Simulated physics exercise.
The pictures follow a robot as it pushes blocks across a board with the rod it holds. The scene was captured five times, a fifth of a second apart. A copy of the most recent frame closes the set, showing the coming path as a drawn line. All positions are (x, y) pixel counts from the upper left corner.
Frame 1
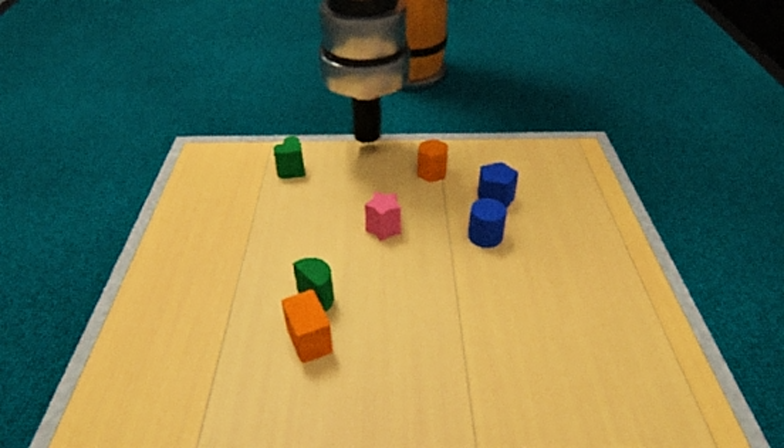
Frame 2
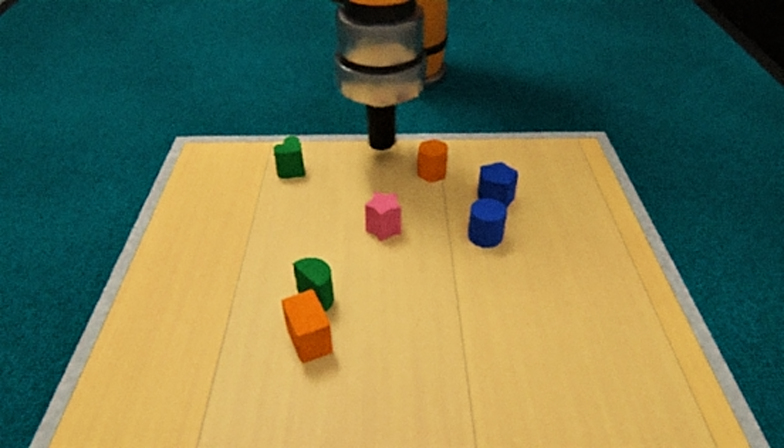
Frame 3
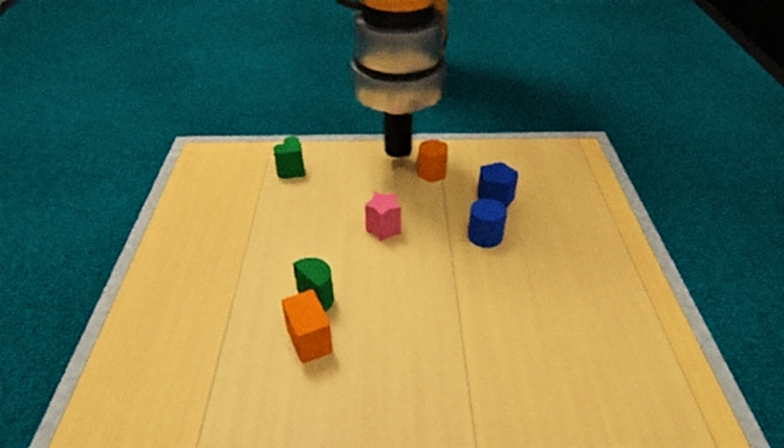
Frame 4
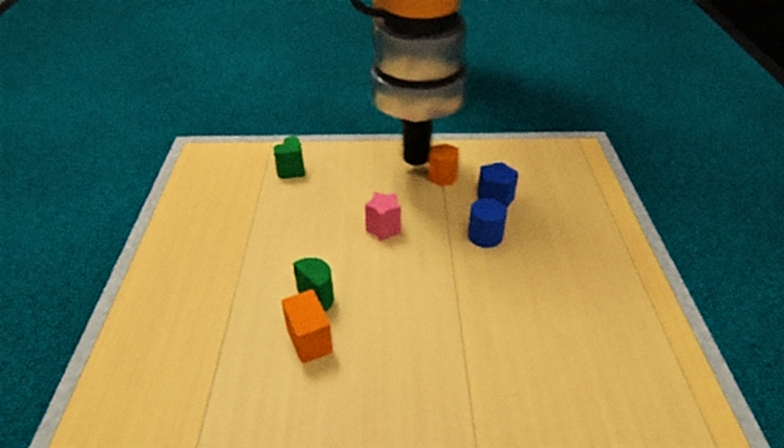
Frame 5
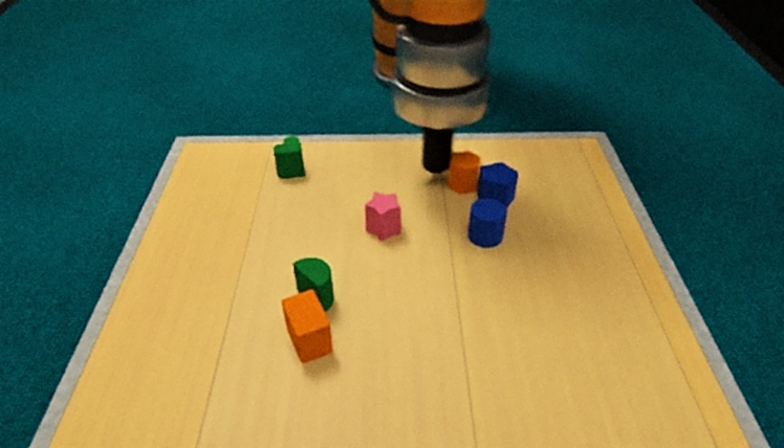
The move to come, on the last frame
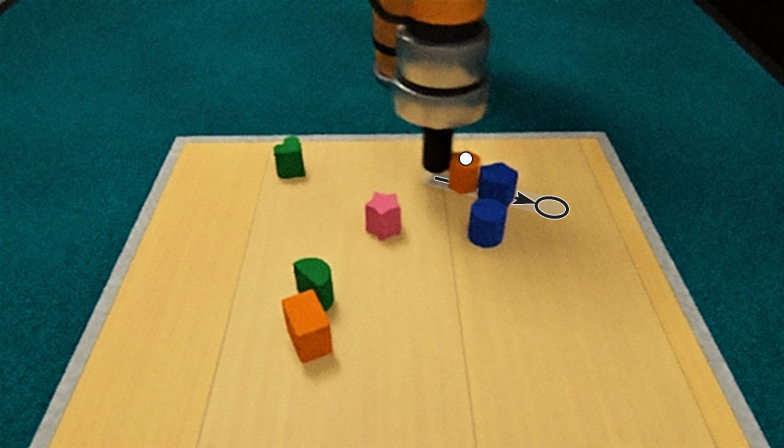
A robot arm with a black rod moved right along the far side of a wooden board and pushed the small orange six-sided block over beside the blue pentagon, while the other blocks stayed still.
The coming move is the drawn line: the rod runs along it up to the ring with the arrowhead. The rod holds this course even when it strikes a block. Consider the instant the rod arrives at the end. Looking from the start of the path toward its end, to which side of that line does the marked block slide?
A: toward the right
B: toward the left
Choice A: Toward the right.
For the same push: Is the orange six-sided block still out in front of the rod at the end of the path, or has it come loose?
By then it is in front of the rod.
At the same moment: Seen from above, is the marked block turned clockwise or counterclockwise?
Bird's-eye view: Clockwise.
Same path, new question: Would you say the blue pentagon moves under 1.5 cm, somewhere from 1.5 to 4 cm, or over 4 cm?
It goes beyond 4 cm.
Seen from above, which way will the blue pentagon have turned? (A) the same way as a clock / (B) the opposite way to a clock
A
The drawn path runs from (436, 178) directly to (552, 207); the dot is on the orange six-sided block.
One third of the way, rod (475, 176); orange six-sided block (502, 173), turned 35° clockwise; blue pentagon (529, 187), turned 25° anticlockwise.
Two thirds of the way, rod (514, 185); orange six-sided block (542, 185), turned 50° clockwise; blue pentagon (563, 203).
At the end, rod (554, 195); orange six-sided block (579, 199), turned 80° clockwise; blue circle not moved; blue pentagon (586, 221), turned 20° clockwise.
